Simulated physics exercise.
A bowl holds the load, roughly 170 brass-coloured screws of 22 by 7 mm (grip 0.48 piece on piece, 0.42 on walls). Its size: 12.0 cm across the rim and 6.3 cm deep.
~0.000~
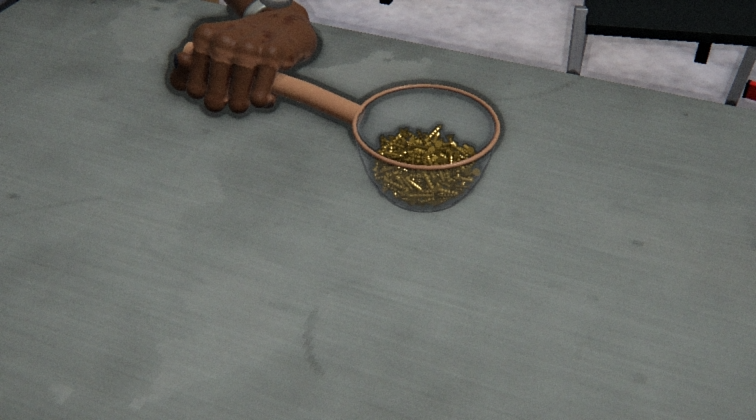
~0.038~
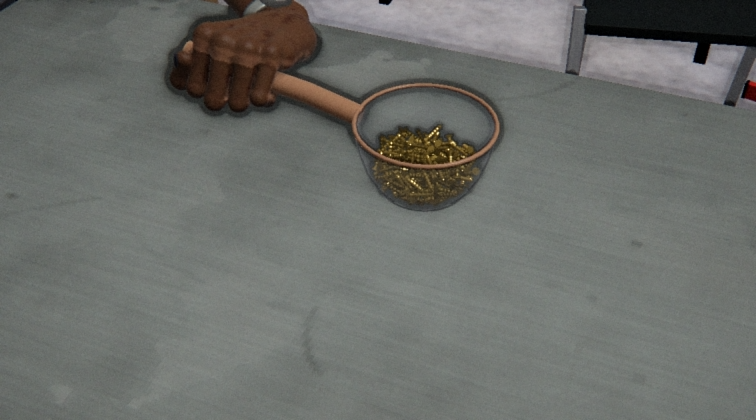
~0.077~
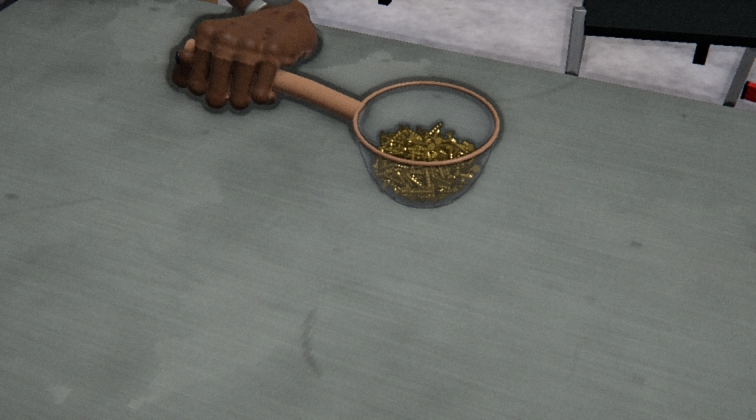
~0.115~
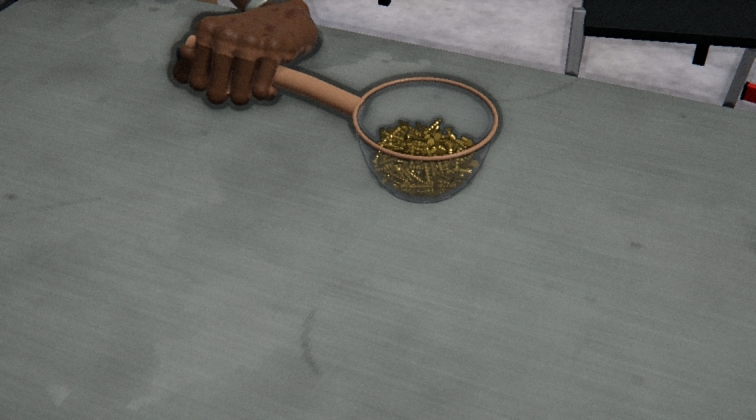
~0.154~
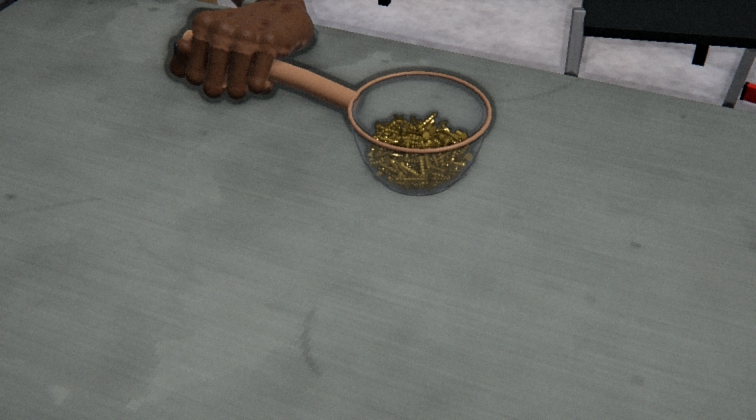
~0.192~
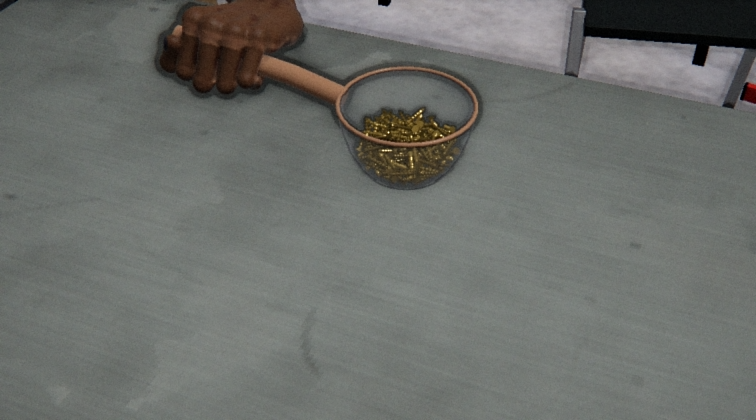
A hand holds a clear bowl of brass-coloured screws and moves it slightly up and left.
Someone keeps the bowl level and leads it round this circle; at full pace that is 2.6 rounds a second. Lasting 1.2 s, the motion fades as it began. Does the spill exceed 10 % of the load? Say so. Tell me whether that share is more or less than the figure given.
It's going to respect the ten percent limit.
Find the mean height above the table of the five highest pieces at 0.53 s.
Estimate: Near 13 cm.
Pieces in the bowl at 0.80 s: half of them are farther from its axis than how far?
Roughly 3.0 cm.
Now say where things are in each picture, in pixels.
Bowl at (424, 177); tilt 0 degrees; moved 0.0 cm; top of the load at (396, 140), in the first picture.
Bowl at (423, 176); tilt 0 degrees; moved 0.2 cm; top of the load at (396, 139), in the second picture.
Bowl at (424, 173); tilt 0 degrees; moved 0.6 cm; top of the load at (397, 137), in the third picture.
Bowl at (423, 167); tilt 0 degrees; moved 1.4 cm; top of the load at (396, 133), in the fourth picture.
Bowl at (418, 160); tilt 0 degrees; moved 2.4 cm; top of the load at (391, 126), in the fifth picture.
Bowl at (406, 154); tilt 0 degrees; moved 3.5 cm; top of the load at (380, 121). Its speed is now 0.41 m/s, in the sixth picture.
Then, at 0.53 s, bowl 100 %; middle of the pieces not yet landed near (421, 159).
After 0.80 s, bowl 100 %; middle of the pieces not yet landed near (398, 183).
Then, at 1.06 s, bowl 100 %; middle of the pieces not yet landed near (375, 154).
Then, at 1.30 s, bowl 100 %; middle of the pieces not yet landed near (369, 159).
At rest (1.6 s), bowl 100 %.
